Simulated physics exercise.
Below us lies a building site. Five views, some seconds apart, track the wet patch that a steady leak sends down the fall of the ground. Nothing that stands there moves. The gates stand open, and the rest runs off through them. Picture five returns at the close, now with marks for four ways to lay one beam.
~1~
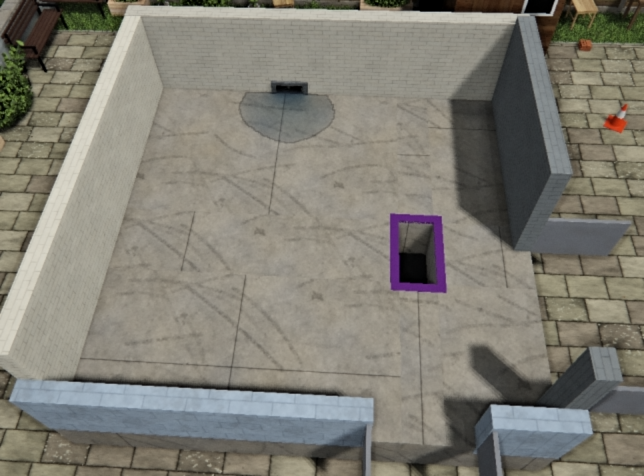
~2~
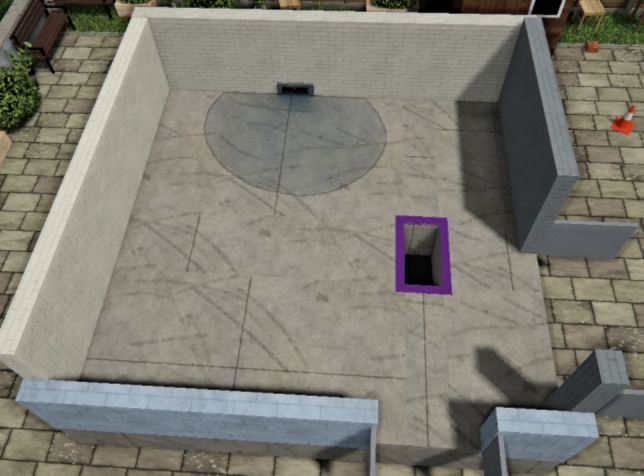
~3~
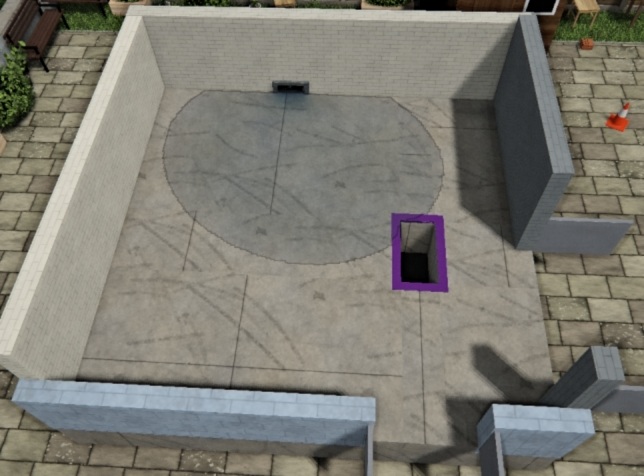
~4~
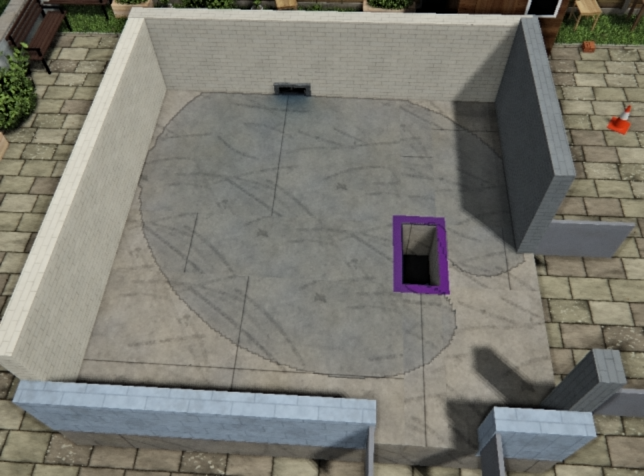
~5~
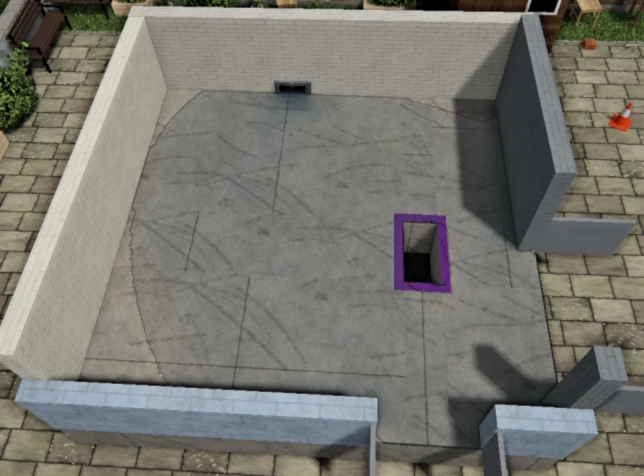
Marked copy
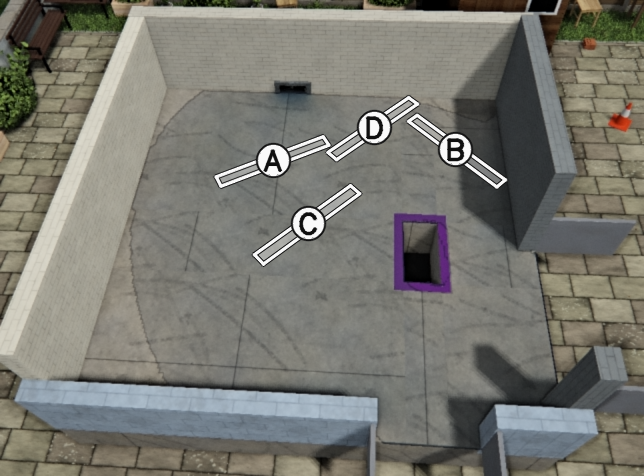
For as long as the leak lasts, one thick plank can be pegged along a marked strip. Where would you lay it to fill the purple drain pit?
Take B.
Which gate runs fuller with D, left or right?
More leaves on the right.
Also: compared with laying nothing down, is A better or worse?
Place A is worse.
On the marked copy, A from (218, 181) to (325, 140); B from (412, 118) to (501, 183); C from (258, 259) to (355, 189); D from (332, 156) to (413, 100).
If A is chosen, about 14 % of the stream goes into the purple drain pit, about 86 % out by the gates.
If B is chosen, about 26 % of the stream goes into the purple drain pit, about 74 % out by the gates.
If C is chosen, about 16 % of the stream goes into the purple drain pit, about 84 % out by the gates.
If D is chosen, about 15 % of the stream goes into the purple drain pit, about 85 % out by the gates.
